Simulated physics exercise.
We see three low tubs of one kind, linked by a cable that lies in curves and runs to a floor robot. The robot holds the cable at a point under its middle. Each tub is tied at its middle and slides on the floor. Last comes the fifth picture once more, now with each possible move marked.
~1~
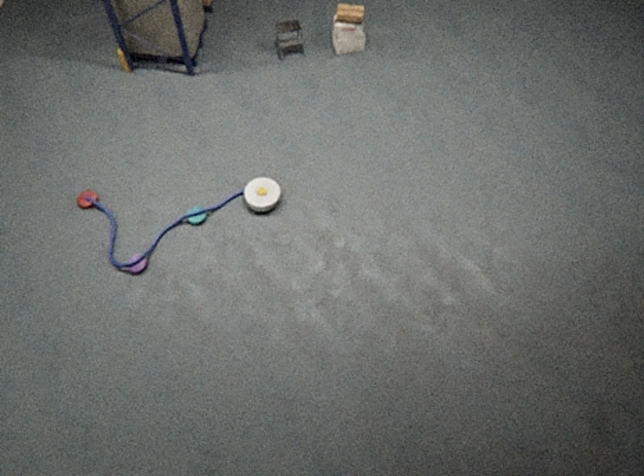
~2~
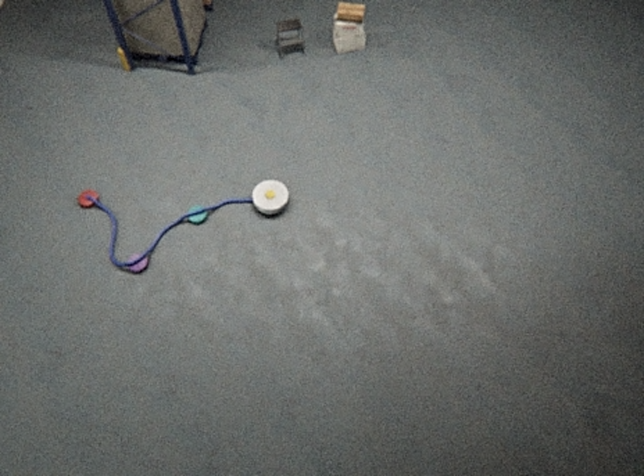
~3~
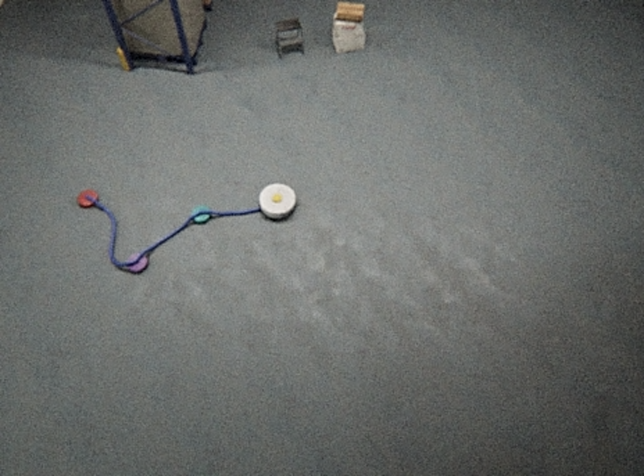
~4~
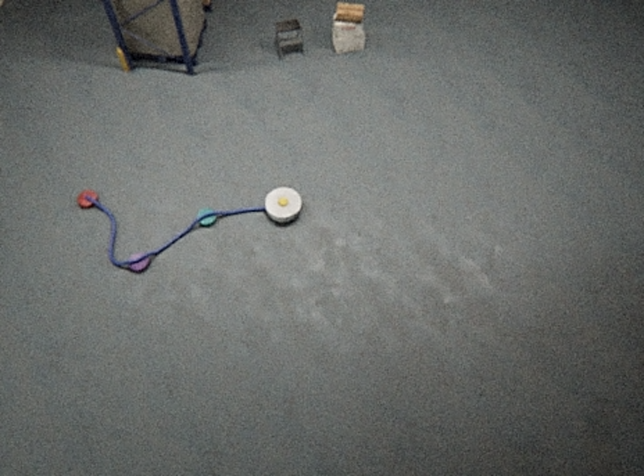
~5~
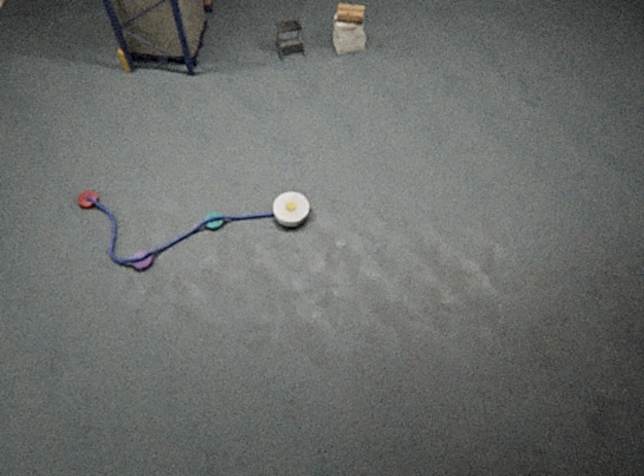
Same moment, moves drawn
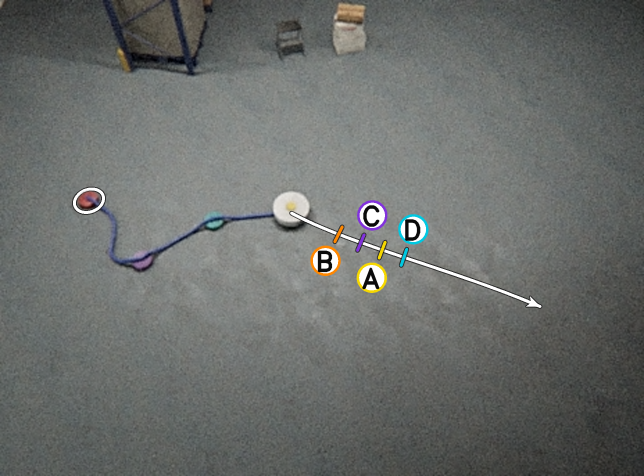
On a grey floor, a round white robot slides slightly right, pulling a cable linking three tubs.
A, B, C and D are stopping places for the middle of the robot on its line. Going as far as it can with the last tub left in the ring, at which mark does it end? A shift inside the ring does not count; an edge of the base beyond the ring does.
Up to mark B.
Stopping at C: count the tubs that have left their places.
By then, three.
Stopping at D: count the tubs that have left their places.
Three.
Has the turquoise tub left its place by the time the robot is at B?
By then, yes.
On the copy, A at (382, 250); B at (339, 234); C at (361, 243); D at (404, 257); the ring at (89, 201); the route from (292, 213) via (413, 260) to (540, 307).
On B. First, robot (308, 218); red tub (88, 199); purple tub (153, 254); turquoise tub (230, 225).
Then, robot (324, 225); red tub (88, 199); purple tub (166, 249); turquoise tub (245, 229).
Finally, robot (339, 231); red tub (88, 199); purple tub (180, 244); turquoise tub (260, 232); the ringed tub at the far end is still in its ring.
By contrast, A drags the last tub to (118, 209); C drags the last tub to (100, 204); D drags the last tub to (138, 213).
